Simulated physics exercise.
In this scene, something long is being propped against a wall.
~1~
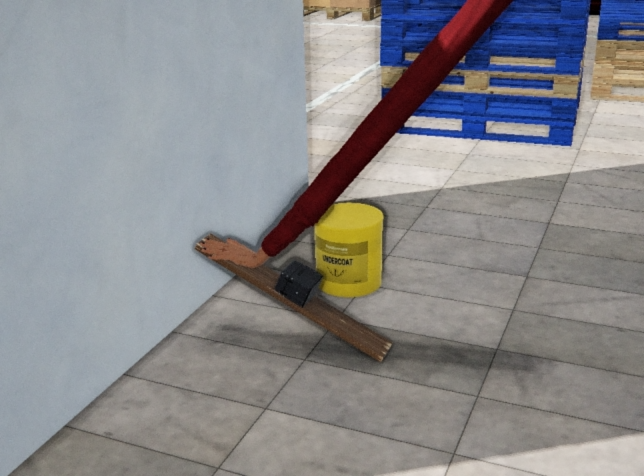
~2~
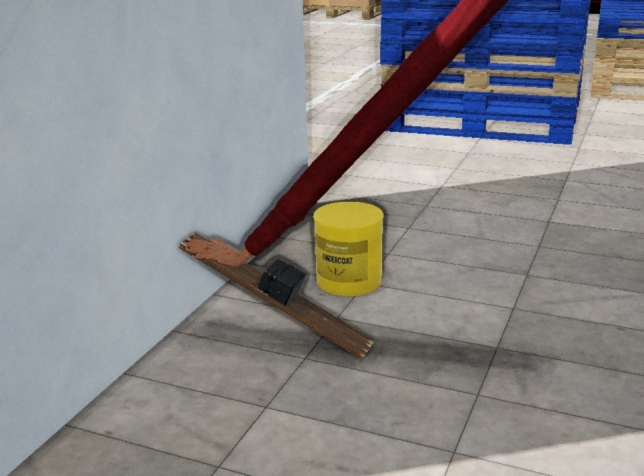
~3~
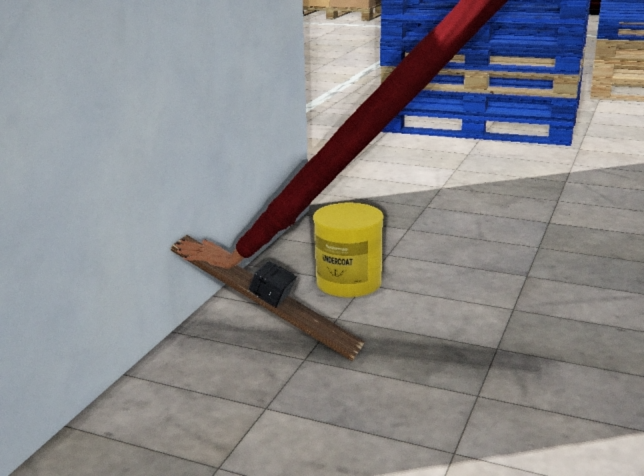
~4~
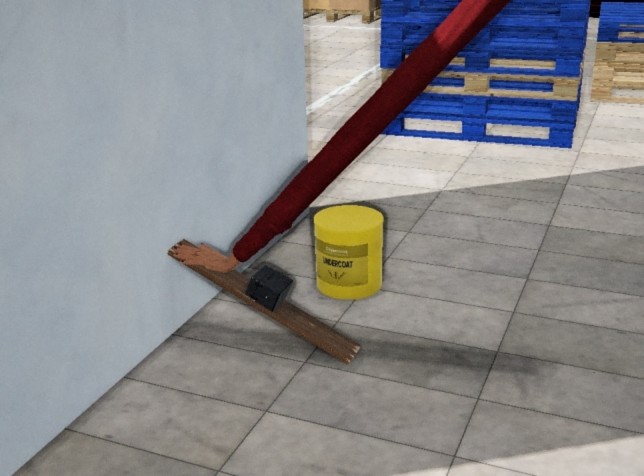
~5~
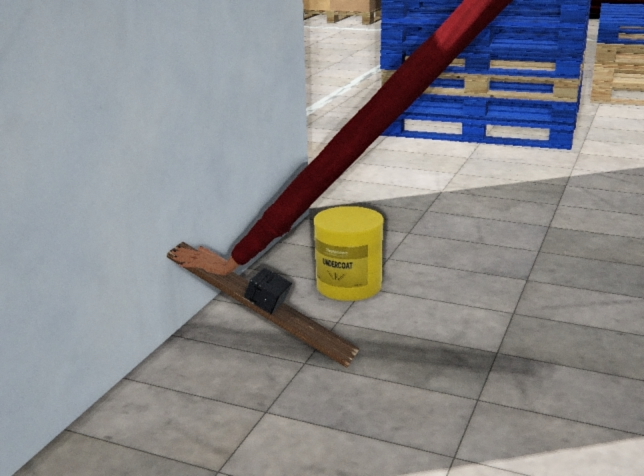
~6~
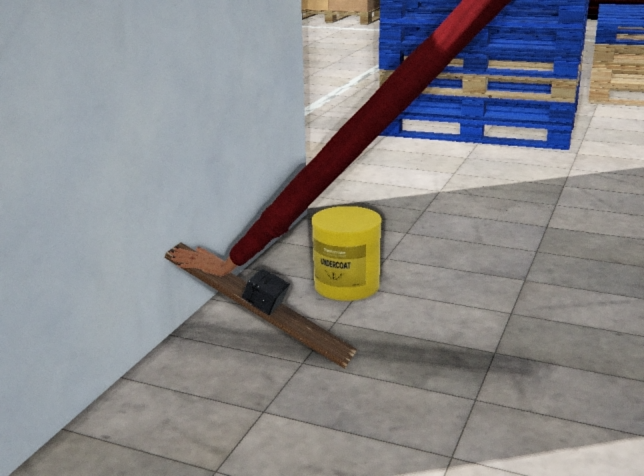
Beside a pale wall, a red arm shifts a brown plank left near a yellow pail.
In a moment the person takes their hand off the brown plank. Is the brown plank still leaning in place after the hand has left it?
No, it gives way.
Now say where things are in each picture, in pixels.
In the first picture, not yet at the wall; brown plank (293, 295); yellow pail (349, 249).
In the second picture, not yet at the wall; brown plank (276, 294); yellow pail (349, 248).
In the third picture, not yet at the wall; brown plank (267, 296); yellow pail (349, 249).
In the fourth picture, not yet at the wall; brown plank (263, 300); yellow pail (349, 252).
In the fifth picture, propped up under the hand; brown plank (262, 302); yellow pail (349, 253).
In the sixth picture, propped up under the hand; brown plank (260, 303); yellow pail (347, 253).
Then, 0.42 s on from there, brown plank sunk by 24° near (272, 343).
Then, 0.86 s on from there, brown plank sunk by 24° near (272, 342).
In the end, moved from the start, brown plank; yellow pail unmoved. At the end, from the last picture's camera, brown plank near (272, 342). The plank slips out.
